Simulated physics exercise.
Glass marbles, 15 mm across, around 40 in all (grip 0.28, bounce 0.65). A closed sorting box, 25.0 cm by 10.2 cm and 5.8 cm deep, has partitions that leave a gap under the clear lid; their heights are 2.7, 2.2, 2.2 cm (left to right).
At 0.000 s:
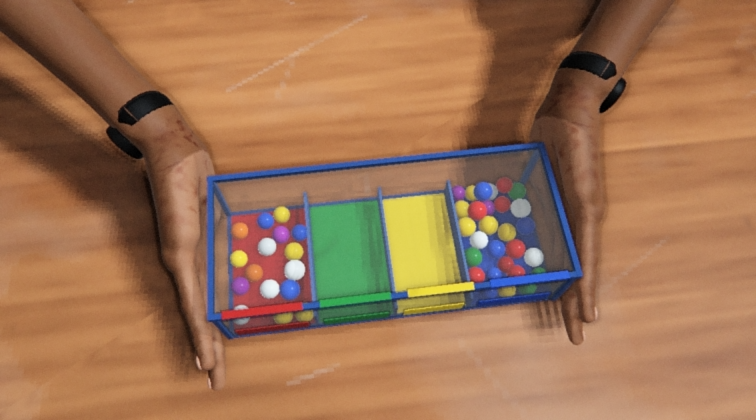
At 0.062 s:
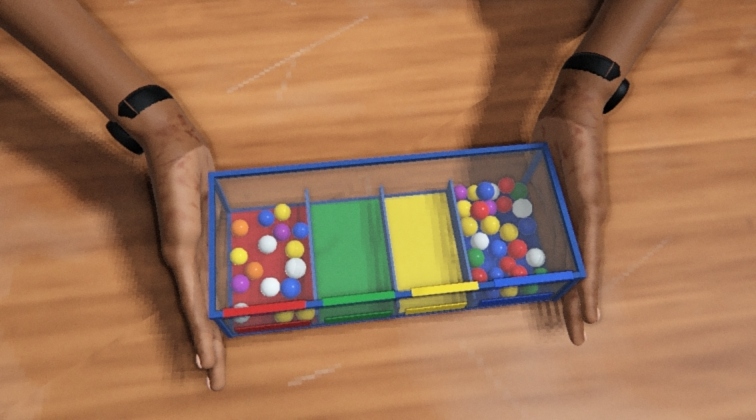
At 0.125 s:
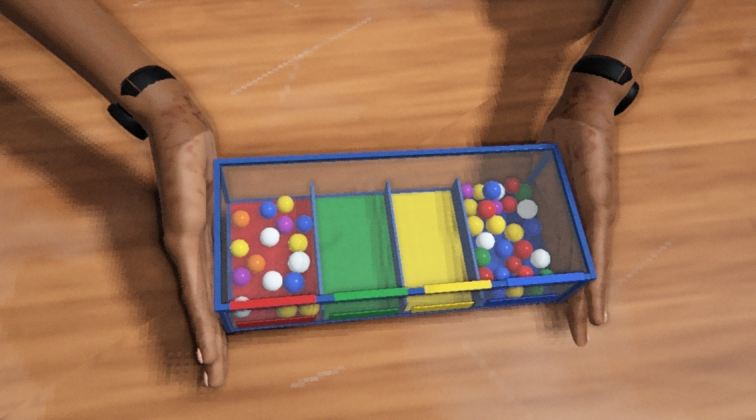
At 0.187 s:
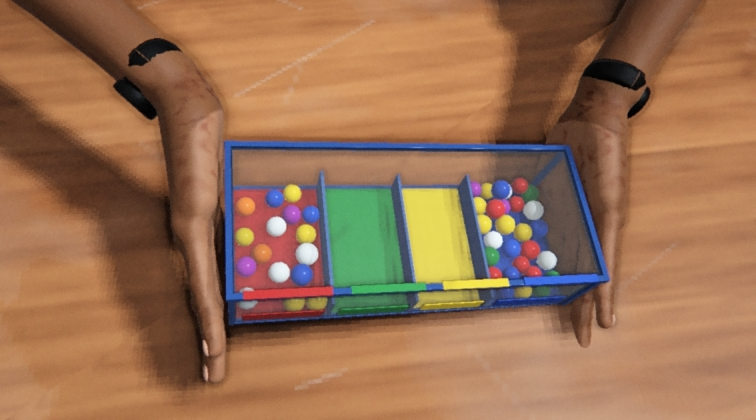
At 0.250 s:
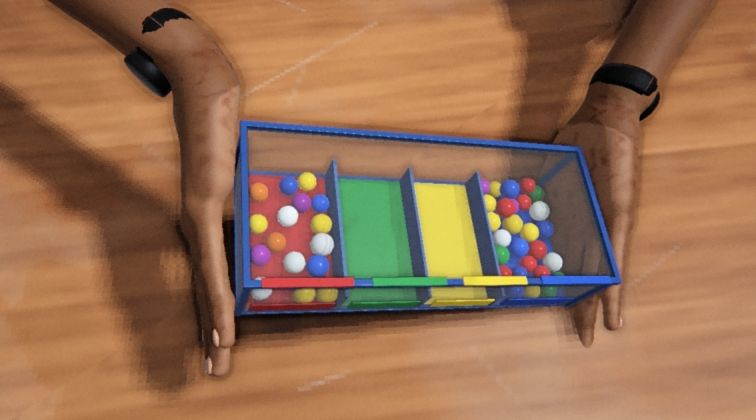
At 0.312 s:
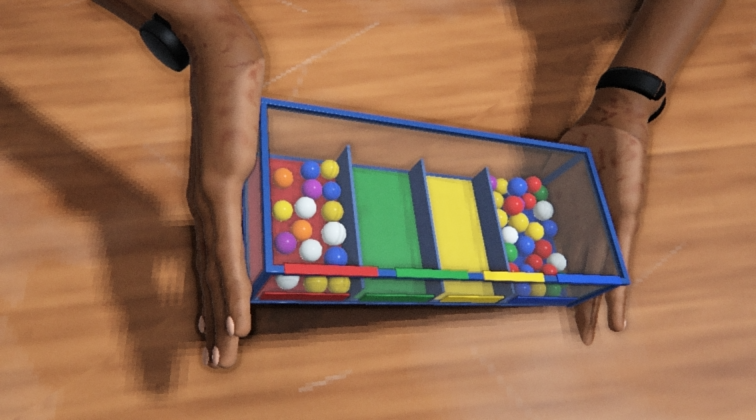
A clear-lidded, blue-edged box lies between two hands on a wooden surface, seen from above by a still camera. Its four compartments run red, green, yellow and blue from left to right, with mixed coloured marbles in the red and blue ends and none in the middle two. The hands, dark bands at their wrists, tilt the box, raising its left end, while the marbles stay in the end compartments.
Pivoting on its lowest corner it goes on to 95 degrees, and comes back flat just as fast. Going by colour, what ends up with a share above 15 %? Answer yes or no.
Red no, blue yes, green no, yellow no.
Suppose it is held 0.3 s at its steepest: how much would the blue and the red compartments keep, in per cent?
In that case blue 100; red 0.
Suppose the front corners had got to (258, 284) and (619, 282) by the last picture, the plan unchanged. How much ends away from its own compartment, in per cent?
Then about 35 per cent.
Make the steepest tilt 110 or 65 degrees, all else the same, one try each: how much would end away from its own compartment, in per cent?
About 35 and 0 per cent.
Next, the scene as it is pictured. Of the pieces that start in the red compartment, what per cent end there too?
About 0 per cent.
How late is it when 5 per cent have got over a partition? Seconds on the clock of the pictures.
At about 1.15 s.
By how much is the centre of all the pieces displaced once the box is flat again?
Roughly 7.0 cm.
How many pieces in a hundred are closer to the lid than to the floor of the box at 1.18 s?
Some 60 per cent.
Then, at 1.18 s, tilt 93 degrees; red 15 %, blue 65 %, green 20 %.
Then, at 1.75 s, tilt 40 degrees; blue 95 %, yellow 5 %.
After 2.38 s, tilt 0 degrees; blue 95 %, yellow 5 %.
By 3.4 s all is still; red 0 %, blue 95 %, green 0 %, yellow 5 %.
